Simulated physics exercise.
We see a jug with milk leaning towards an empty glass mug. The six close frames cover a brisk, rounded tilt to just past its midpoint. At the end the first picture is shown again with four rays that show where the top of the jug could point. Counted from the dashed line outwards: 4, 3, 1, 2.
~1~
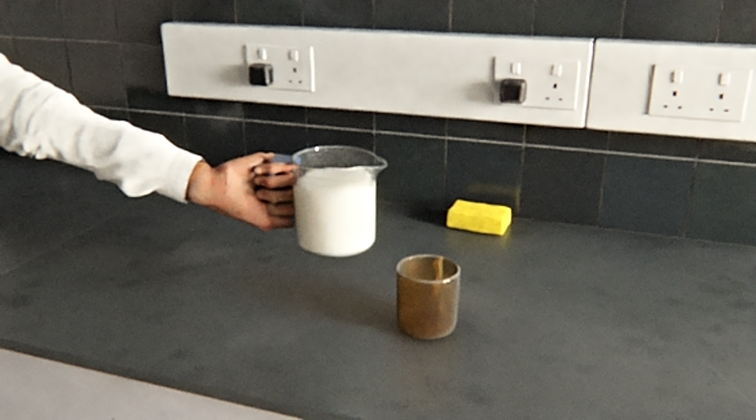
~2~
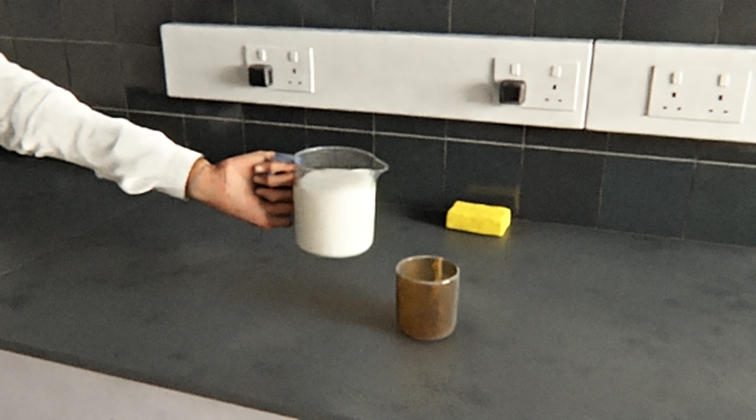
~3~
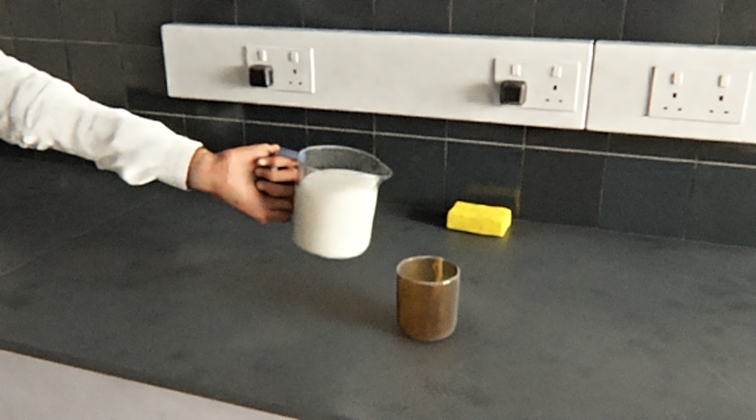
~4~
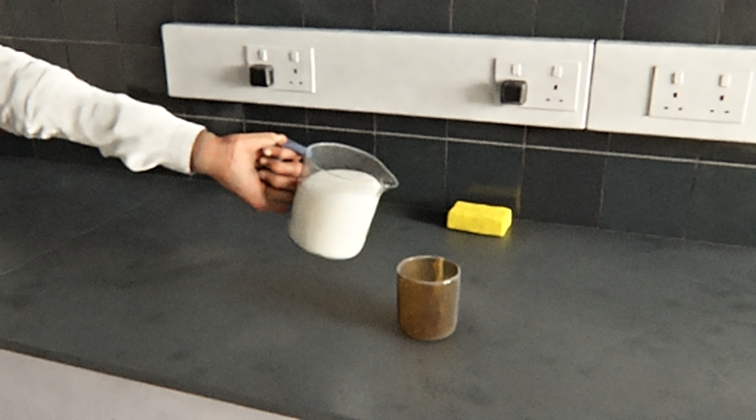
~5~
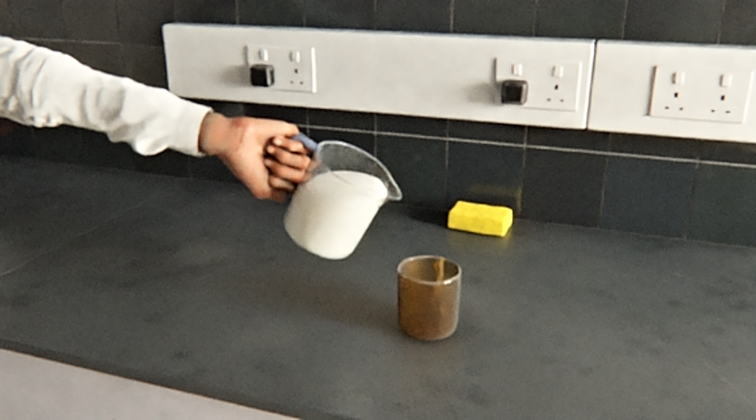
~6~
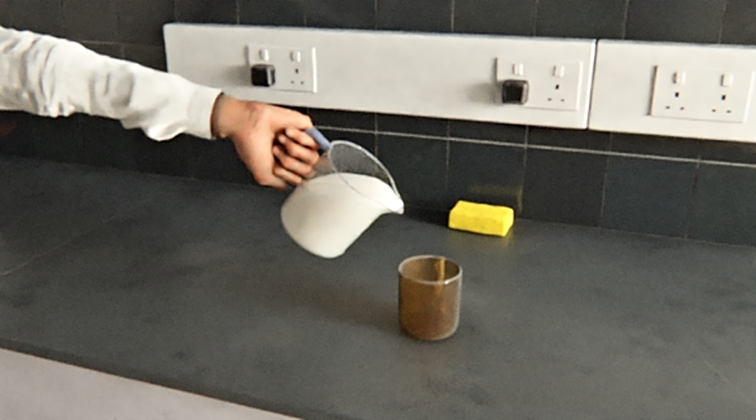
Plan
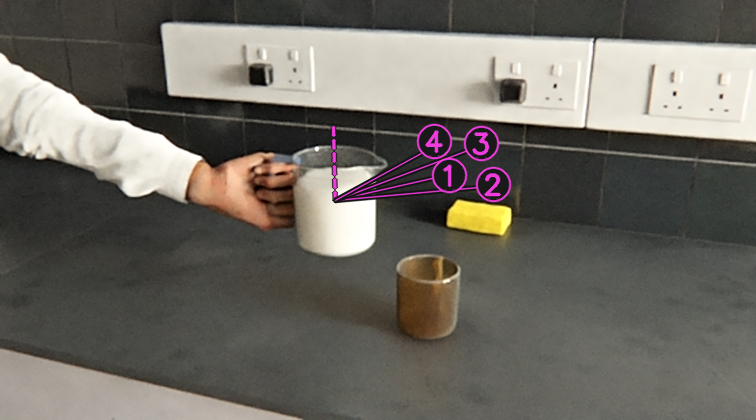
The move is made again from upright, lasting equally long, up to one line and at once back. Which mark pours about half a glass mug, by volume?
Go for 4.
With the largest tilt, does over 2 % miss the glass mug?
Yes.
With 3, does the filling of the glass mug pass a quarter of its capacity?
Yes, it does.
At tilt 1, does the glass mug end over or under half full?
Over.
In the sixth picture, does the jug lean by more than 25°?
Yes, it does.
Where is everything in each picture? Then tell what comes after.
The first frame shows upright, lip at (385, 165); rim of the glass mug round (428, 267); nothing has left yet.
The second frame shows tipped about 2°, lip at (386, 168); nothing has left yet.
The third frame shows tipped about 8°, lip at (391, 175); nothing has left yet.
The fourth frame shows tipped about 17°, lip at (395, 185); nothing has left yet.
The fifth frame shows tipped about 28°, lip at (400, 197); nothing has left yet.
The sixth frame shows tipped about 40°, lip at (401, 211); nothing has left yet.
In magenta, 1 at (432, 178); 2 at (476, 187); 3 at (466, 151); 4 at (421, 153).
With 1, the glass mug ends with about 89 % of what it can hold; 4 % of the milk is spilt.
With 2, the glass mug ends with about 96 % of what it can hold; 11 % of the milk is spilt.
With 3, the glass mug ends with about 70 % of what it can hold.
With 4, the glass mug ends with about 52 % of what it can hold.
